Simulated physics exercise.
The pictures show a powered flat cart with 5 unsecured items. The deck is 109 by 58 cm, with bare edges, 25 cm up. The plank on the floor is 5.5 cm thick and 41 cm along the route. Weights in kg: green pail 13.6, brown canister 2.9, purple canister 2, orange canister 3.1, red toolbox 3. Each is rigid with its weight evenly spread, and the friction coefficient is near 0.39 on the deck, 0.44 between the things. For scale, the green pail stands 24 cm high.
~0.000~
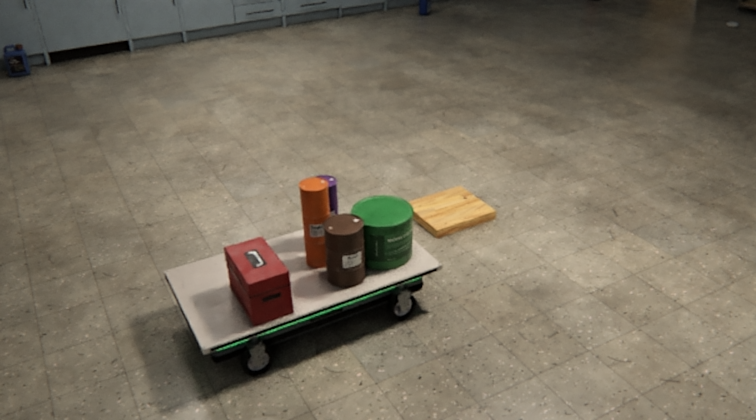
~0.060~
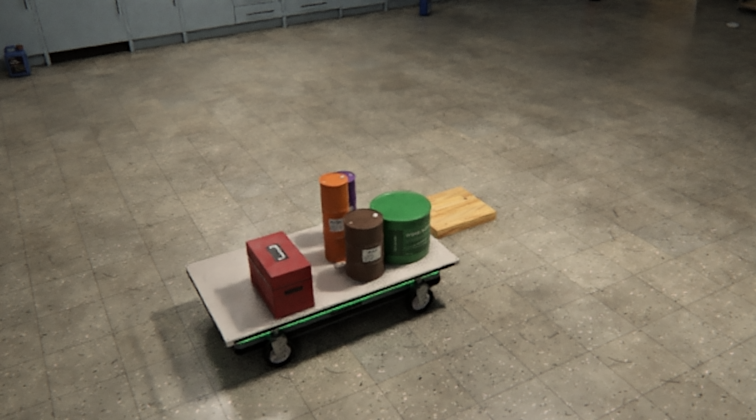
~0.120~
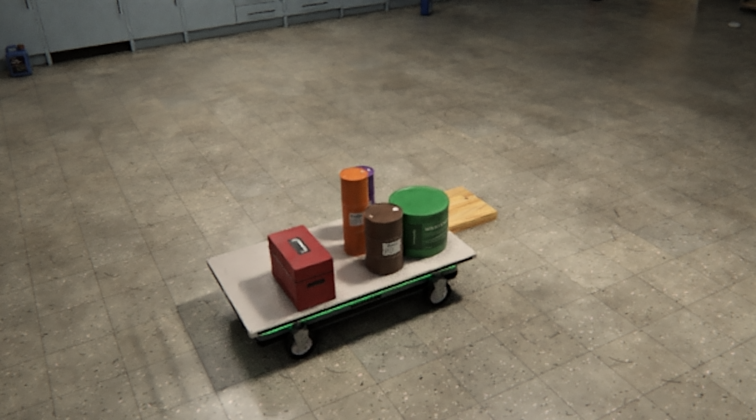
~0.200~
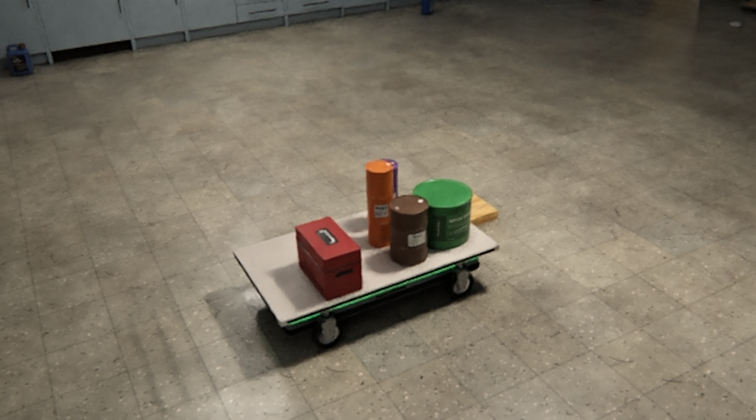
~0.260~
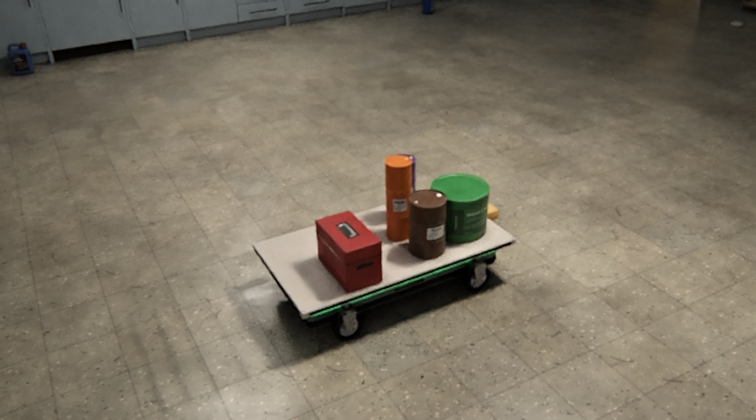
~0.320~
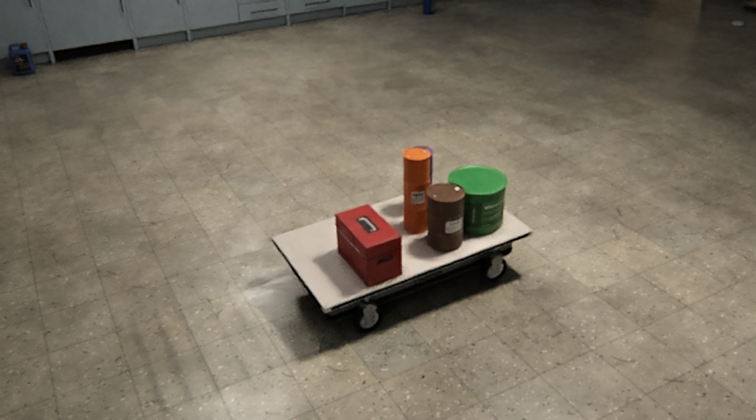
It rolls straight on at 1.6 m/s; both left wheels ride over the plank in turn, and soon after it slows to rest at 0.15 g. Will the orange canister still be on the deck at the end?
The orange canister remains on the deck.
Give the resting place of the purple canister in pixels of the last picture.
Near (730, 113).
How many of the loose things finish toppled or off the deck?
That comes to 2.
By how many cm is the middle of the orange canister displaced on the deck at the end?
About 32 cm.
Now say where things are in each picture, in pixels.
In the first frame, cart has run 0 cm; orange canister (317, 223); green pail (383, 232).
In the second frame, cart has run 10 cm; red toolbox (280, 273).
In the third frame, cart has run 19 cm; green pail (419, 221); brown canister (384, 239).
In the fourth frame, cart has run 32 cm; red toolbox (328, 257).
In the fifth frame, cart has run 42 cm; green pail (459, 208); brown canister (427, 224).
In the sixth frame, cart has run 51 cm; orange canister (416, 191).
After 0.52 s, cart has run 83 cm; orange canister 13° off upright near (470, 178); purple canister 17° off upright; green pail 10° off upright.
After 0.72 s, cart has run 115 cm; orange canister 33° off upright near (518, 173); purple canister 24° off upright; green pail moved 6 cm.
After 1.02 s, cart has run 163 cm; orange canister 53° off upright near (590, 163); purple canister 42° off upright; green pail moved 6 cm.
After 1.32 s, cart has run 210 cm; orange canister on its side near (662, 169); purple canister 61° off upright; green pail moved 6 cm.
In the end (2.7 s), toppled on the deck, purple canister and orange canister; the other 3 under 10 cm from the start. In the last view, orange canister near (741, 143).
